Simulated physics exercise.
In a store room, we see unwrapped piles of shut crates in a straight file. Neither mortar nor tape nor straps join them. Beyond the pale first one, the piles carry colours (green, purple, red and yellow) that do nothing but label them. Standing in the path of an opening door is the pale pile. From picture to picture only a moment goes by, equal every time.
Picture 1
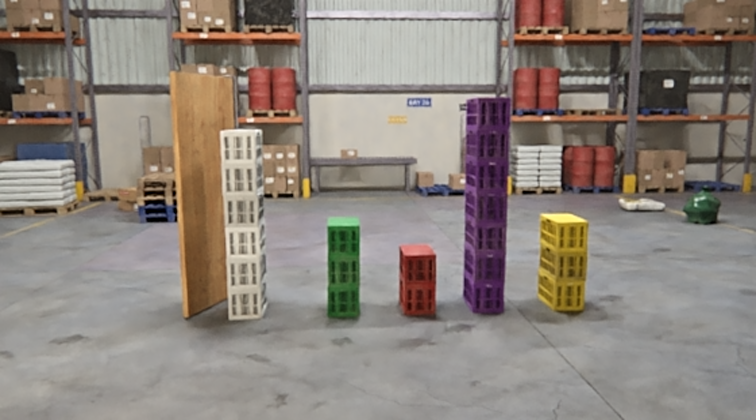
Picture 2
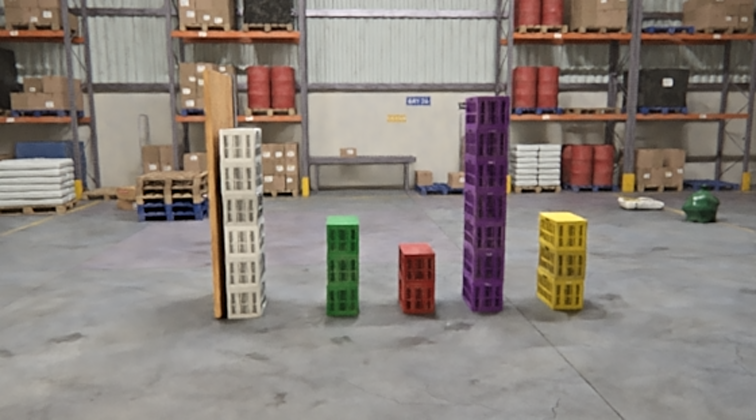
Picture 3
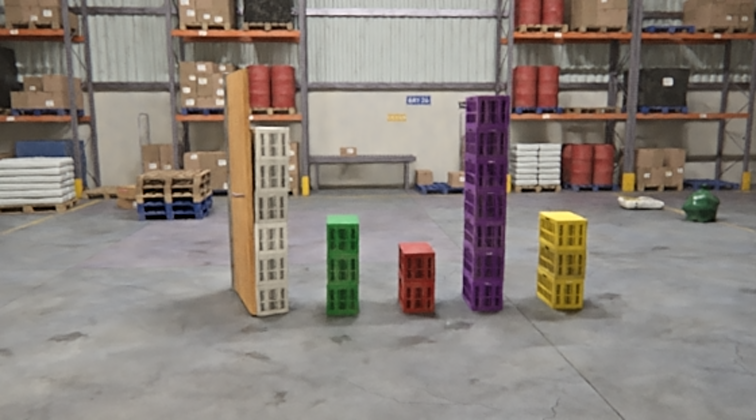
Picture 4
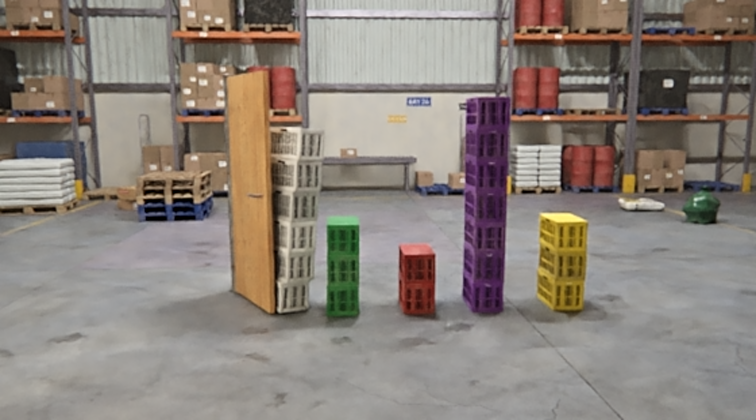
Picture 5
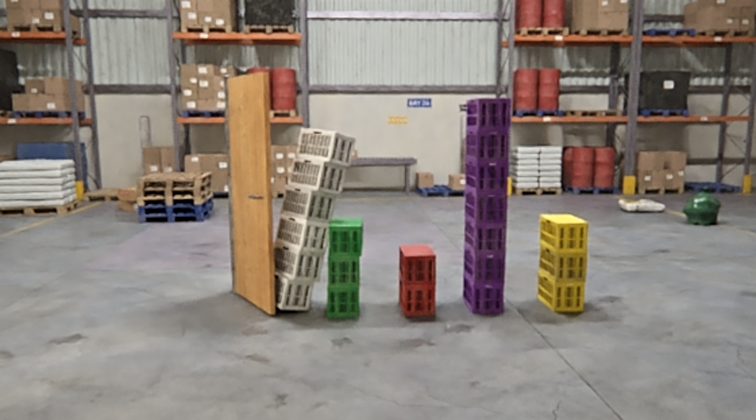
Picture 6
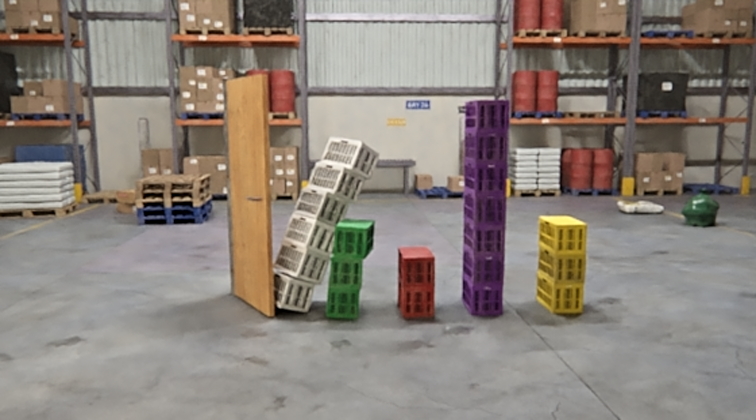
In a warehouse, a wooden door swung against a tall white stack of crates beside green, red, purple and yellow ones, and the white stack leaned right, nudging the top green crate out of line.
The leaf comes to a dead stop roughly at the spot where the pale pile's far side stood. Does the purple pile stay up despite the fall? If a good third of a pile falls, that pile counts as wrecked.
Yes, it stays mostly up.
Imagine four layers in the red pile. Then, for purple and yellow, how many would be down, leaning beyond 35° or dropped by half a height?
Purple: 0; yellow: 0.
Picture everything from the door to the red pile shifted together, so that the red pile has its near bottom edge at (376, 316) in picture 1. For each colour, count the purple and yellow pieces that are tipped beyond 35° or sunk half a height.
Pile by pile, purple 0, yellow 0.
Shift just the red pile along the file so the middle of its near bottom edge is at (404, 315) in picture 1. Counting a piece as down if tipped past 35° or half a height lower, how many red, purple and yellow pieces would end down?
The counts are red 0, purple 0, yellow 0.
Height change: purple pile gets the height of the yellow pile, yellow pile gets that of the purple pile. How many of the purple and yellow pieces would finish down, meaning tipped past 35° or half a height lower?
By colour: Purple 0, yellow 0.
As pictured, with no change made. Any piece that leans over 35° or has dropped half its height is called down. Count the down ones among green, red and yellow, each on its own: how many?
For green it's 0, for red it's 0 and for yellow it's 0.
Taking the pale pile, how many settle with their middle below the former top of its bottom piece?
The number is 6.
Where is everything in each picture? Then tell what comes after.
In the first frame (we follow the side turned to the camera), door edge (175, 124) swinging in; top purple crate (494, 113); top red crate (420, 270); no other piece has moved.
Door edge (208, 122) swinging in; top purple crate (493, 112), in the second frame.
Door edge (247, 121) past square; top purple crate (493, 111), in the third frame.
Door edge (267, 122) past square, top of the pale pile leaning barely; top purple crate (494, 113); no other piece has moved, in the fourth frame.
Door edge (267, 123) past square, top of the pale pile leaning clearly; top purple crate (494, 114); top green crate (345, 241) displaced a little; one has shifted, in the fifth frame.
Door edge (266, 125) past square, top of the pale pile leaning clearly; top purple crate (493, 116); top green crate (350, 242) tipped barely; 3 stirred so far, in the sixth frame.
Soon, 5 of the pale pile down; none of the 7 purple crates down (0 of 15 in all colours); top purple crate unmoved; top green crate tipped a little.
A while on, 5 of the pale pile down; none of the 7 purple crates down (0 of 15 in all colours); top purple crate unmoved; top green crate tipped clearly.
Towards the end, 5 of the pale pile down; none of the 7 purple crates down (0 of 15 in all colours); top purple crate unmoved; top green crate tipped well over.
Finally, 5 of the pale pile down; none of the 7 purple crates down (0 of 15 in all colours); top purple crate unmoved; top green crate tipped well over, a little lower. Seen by the last camera, middles, top purple crate near (486, 116), top green crate near (395, 247).
